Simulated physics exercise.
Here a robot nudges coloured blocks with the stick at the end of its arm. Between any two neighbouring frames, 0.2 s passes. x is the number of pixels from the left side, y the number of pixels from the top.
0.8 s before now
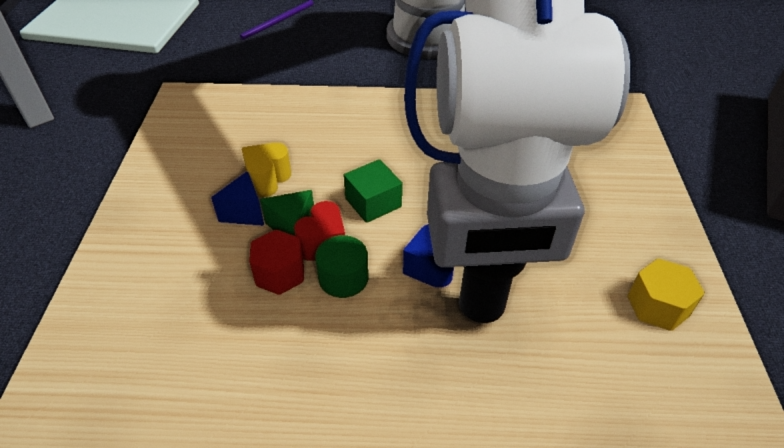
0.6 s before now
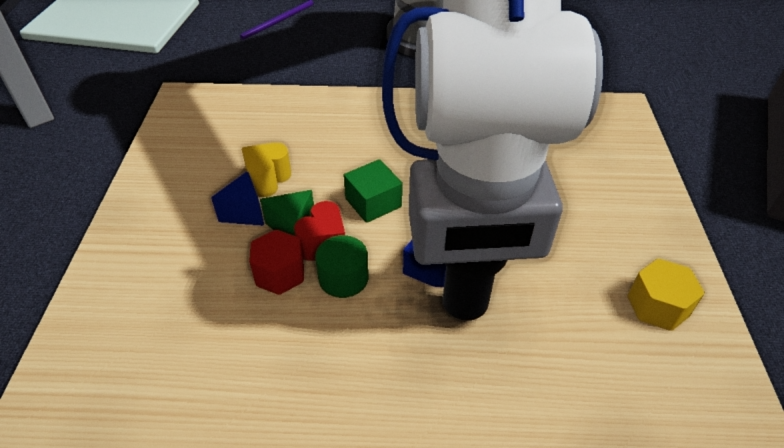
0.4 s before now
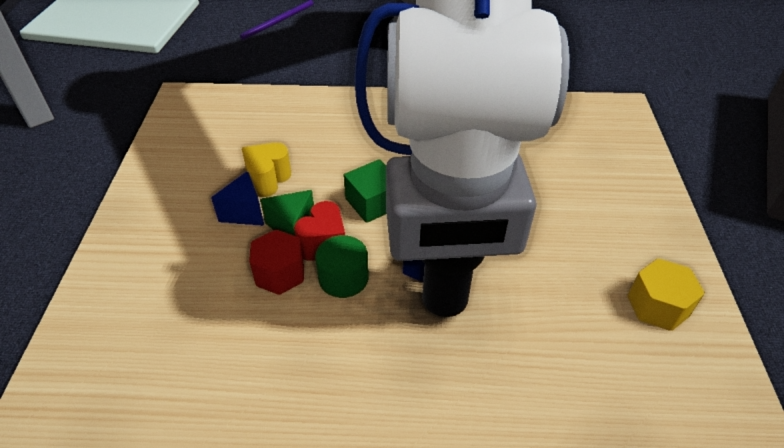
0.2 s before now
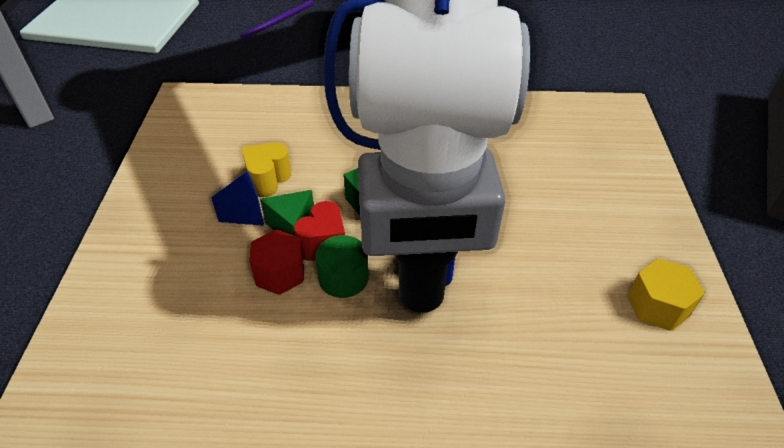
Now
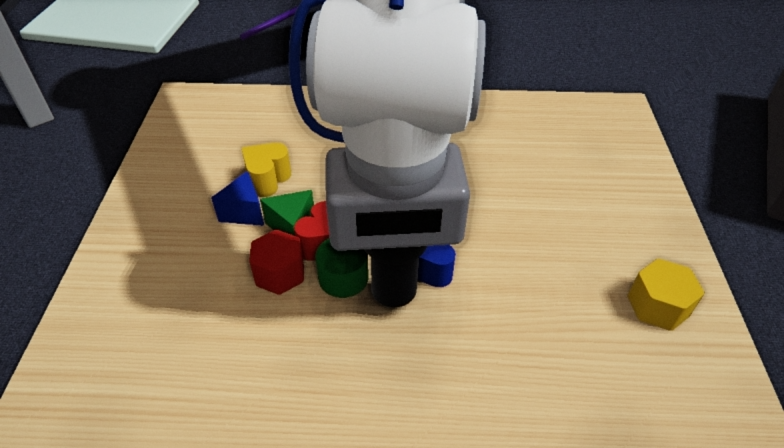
Robot arm with a black stick sliding steadily left above a wooden table, passing in front of coloured blocks that stay still.
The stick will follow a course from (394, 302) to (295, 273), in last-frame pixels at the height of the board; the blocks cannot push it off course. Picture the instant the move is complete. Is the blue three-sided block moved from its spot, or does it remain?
Stays where it is.
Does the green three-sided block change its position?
Answer: Yes.
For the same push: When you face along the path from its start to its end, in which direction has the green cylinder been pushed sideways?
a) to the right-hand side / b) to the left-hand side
a.
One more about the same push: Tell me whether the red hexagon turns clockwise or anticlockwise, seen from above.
Turns anticlockwise.
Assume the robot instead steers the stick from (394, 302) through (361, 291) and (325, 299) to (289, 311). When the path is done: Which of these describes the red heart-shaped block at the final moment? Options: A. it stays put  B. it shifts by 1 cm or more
That would be B.
What follows on the original path. Halfway along, stick at (342, 274); red hexagon at (262, 247), turned 25° anticlockwise; green three-sided block at (279, 192); red heart-shaped block at (309, 202); green cylinder at (313, 235).
At the end, stick at (292, 261); blue three-sided block in place; red hexagon at (244, 246), turned 40° anticlockwise; green three-sided block at (272, 180); red heart-shaped block at (310, 186), turned 15° clockwise; green cylinder at (285, 216).
